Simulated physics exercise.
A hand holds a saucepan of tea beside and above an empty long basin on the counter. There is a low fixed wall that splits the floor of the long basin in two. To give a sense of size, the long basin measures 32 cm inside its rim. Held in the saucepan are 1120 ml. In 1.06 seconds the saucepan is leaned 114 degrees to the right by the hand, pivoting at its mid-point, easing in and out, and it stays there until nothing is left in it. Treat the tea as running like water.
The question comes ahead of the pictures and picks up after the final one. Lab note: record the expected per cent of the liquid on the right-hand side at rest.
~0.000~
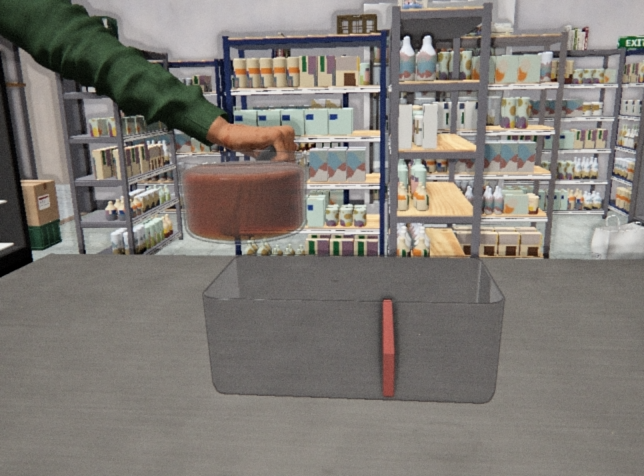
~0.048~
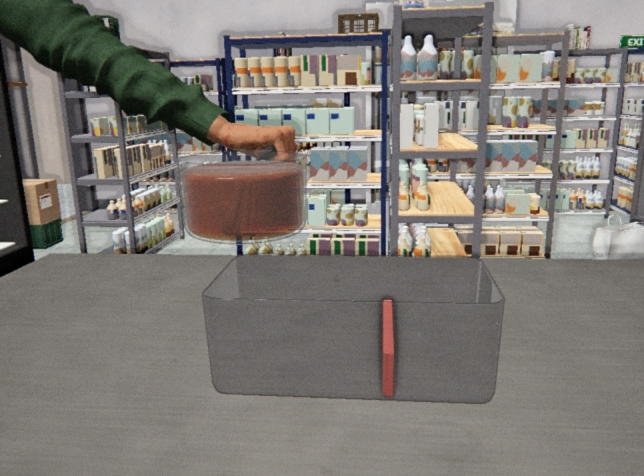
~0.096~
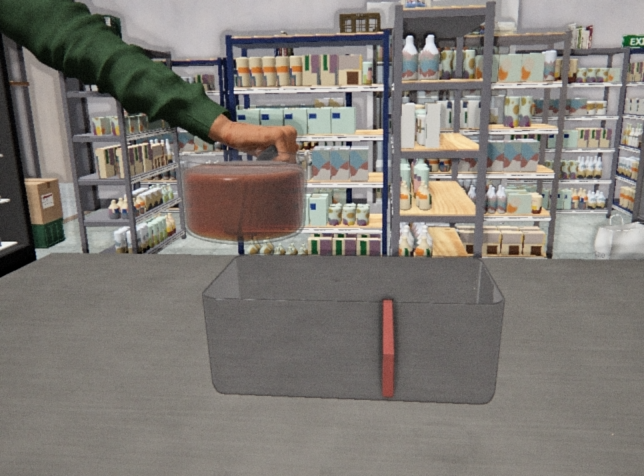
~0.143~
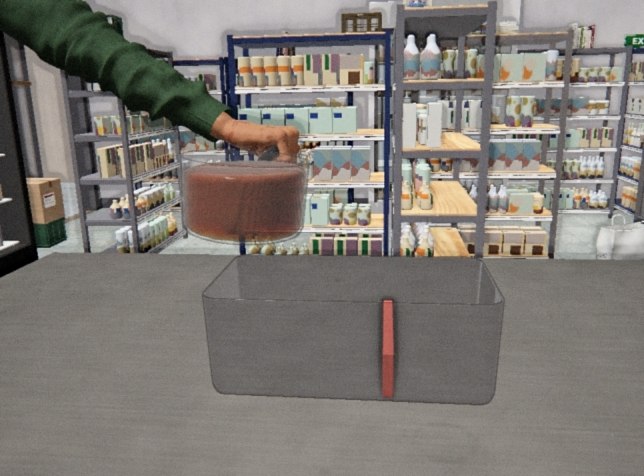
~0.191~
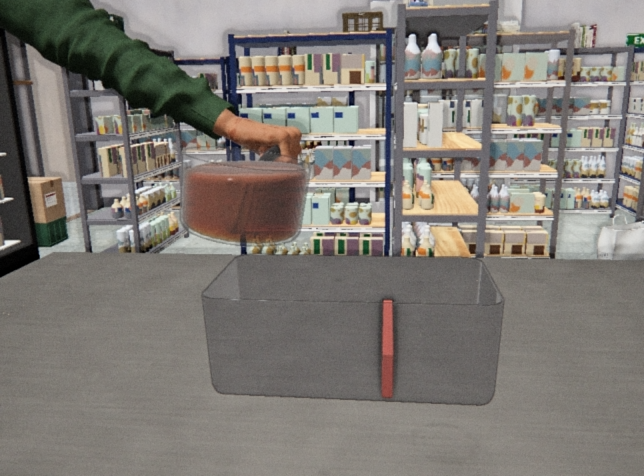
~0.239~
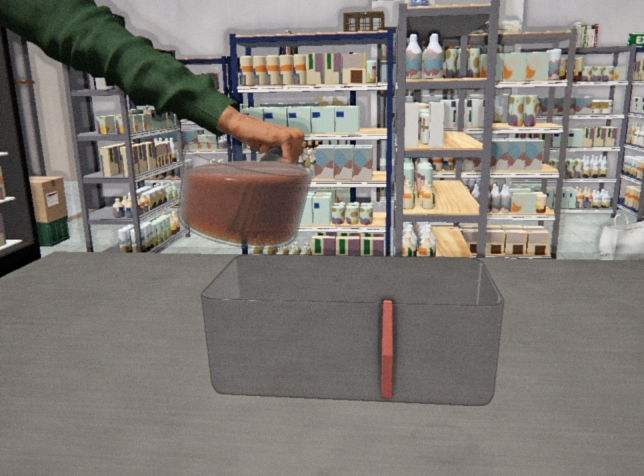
Expected right-hand share: 7 per cent.
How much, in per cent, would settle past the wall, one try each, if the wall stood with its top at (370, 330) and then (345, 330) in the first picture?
Around 30 and 65 percent, in that order.
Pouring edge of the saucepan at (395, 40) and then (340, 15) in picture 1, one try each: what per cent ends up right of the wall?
The first try gives around 70 percent, the second around 70 percent.
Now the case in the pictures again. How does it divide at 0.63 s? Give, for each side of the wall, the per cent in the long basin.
I'd say some 20 in a hundred on the left and 1 on the right.
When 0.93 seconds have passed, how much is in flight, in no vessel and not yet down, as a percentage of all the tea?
Airborne share: Near 5 %.
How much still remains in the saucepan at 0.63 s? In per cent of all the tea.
Roughly 54 %.
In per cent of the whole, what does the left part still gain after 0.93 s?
I'd put it near 9 percent.
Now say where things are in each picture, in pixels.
It leans 0°; its right rim is at (305, 159); the tea meets the walls at (187, 169) and (304, 168); the long basin's rim runs from (220, 275) to (492, 279); the wall's top is at (388, 325), in the first picture.
It leans 1°; its right rim is at (305, 159); the tea meets the walls at (186, 169) and (304, 168), in the second picture.
It leans 2°; its right rim is at (306, 161); the tea meets the walls at (188, 169) and (305, 169), in the third picture.
It leans 5°; its right rim is at (308, 165); the tea meets the walls at (189, 169) and (306, 170), in the fourth picture.
It leans 9°; its right rim is at (310, 169); the tea meets the walls at (190, 168) and (308, 171), in the fifth picture.
It leans 14°; its right rim is at (311, 175); the tea meets the walls at (192, 169) and (310, 171), in the sixth picture.
By 0.63 s the tilt is 74° and 53 per cent is still to pour, 20 is left of the wall and 1 right of it.
By 0.93 s the tilt is 110° and 8 per cent is still to pour, 82 is left of the wall and 5 right of it.
By 1.23 s the tilt is 114° and 0 per cent is still to pour, 91 is left of the wall and 7 right of it.
By 1.56 s the tilt is 114° and 0 per cent is still to pour, 91 is left of the wall and 7 right of it.
At rest 91 per cent lies left of the wall, 7 right of it and 2 outside.
